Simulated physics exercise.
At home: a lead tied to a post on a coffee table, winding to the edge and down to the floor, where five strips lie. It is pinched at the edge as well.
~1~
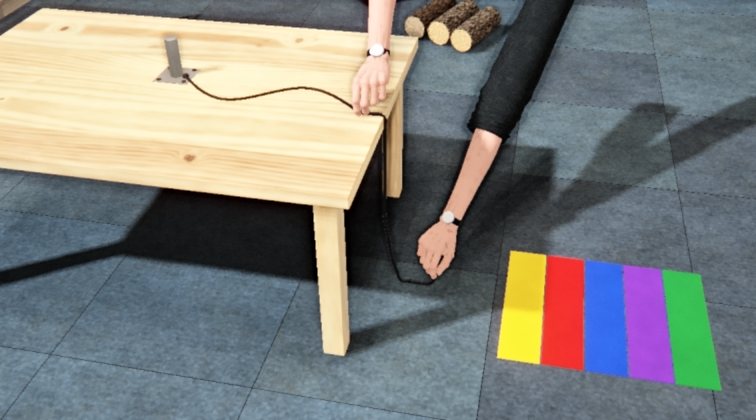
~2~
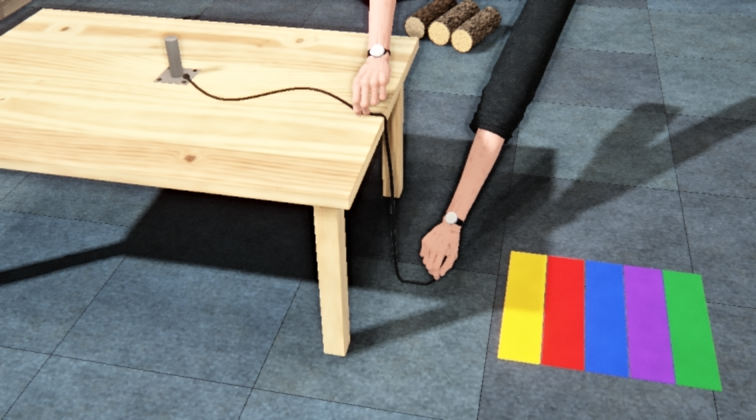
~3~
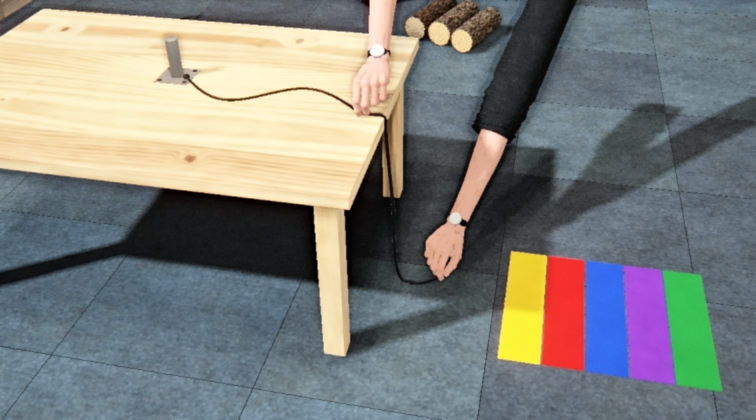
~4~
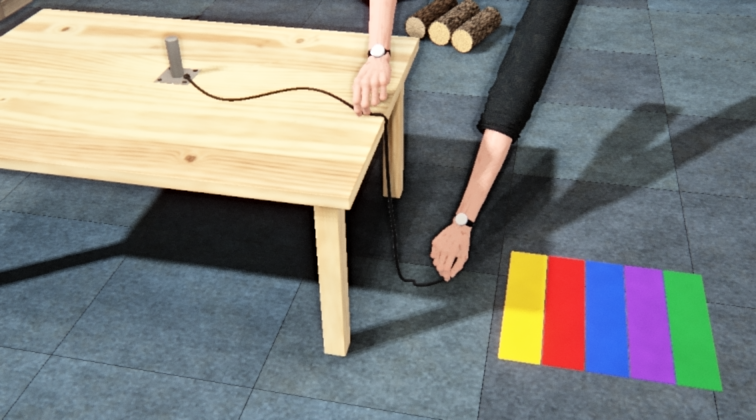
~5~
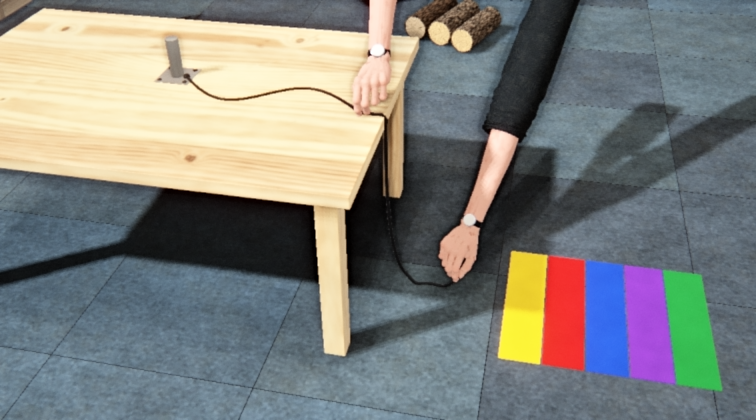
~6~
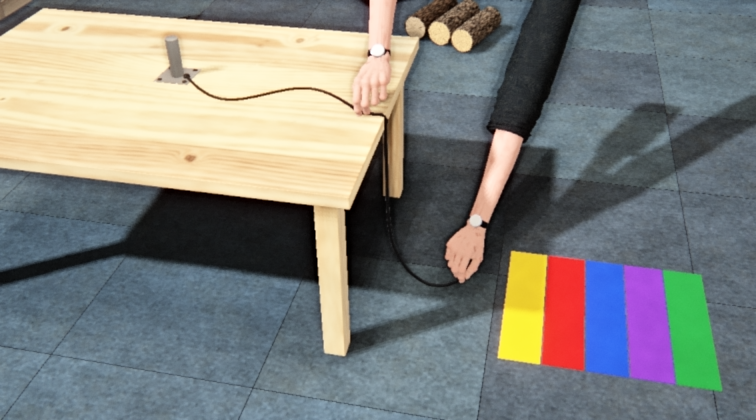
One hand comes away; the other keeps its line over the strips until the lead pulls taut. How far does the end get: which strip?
The end stops over the blue strip.
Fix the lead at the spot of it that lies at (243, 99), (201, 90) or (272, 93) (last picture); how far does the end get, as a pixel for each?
The places are (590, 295), (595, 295) and (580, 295).
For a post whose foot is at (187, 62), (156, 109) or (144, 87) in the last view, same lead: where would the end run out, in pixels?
Try by try, around (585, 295), (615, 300) and (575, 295).
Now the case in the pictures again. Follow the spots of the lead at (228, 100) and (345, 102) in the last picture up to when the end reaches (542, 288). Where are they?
The first at (251, 88), the second at (372, 109).
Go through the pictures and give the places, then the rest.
End (436, 274); yellow (520, 339); red (563, 345); blue (606, 351); purple (650, 357); green (696, 364), in the first picture.
End (439, 275); lead through (202, 91) (269, 94) (338, 98) (387, 140) (393, 207) (397, 270), in the second picture.
End (443, 275), in the third picture.
End (449, 276); lead through (202, 91) (269, 94) (338, 99) (386, 140) (391, 206) (399, 270), in the fourth picture.
End (458, 277), in the fifth picture.
End (464, 278); lead through (202, 90) (269, 93) (338, 98) (386, 139) (388, 206) (408, 269), in the sixth picture.
Early on, end near (542, 288); over yellow.
Midway, end near (582, 293); over red.
At the end of the slack, end near (605, 296); over blue. It gets as far as the blue strip.
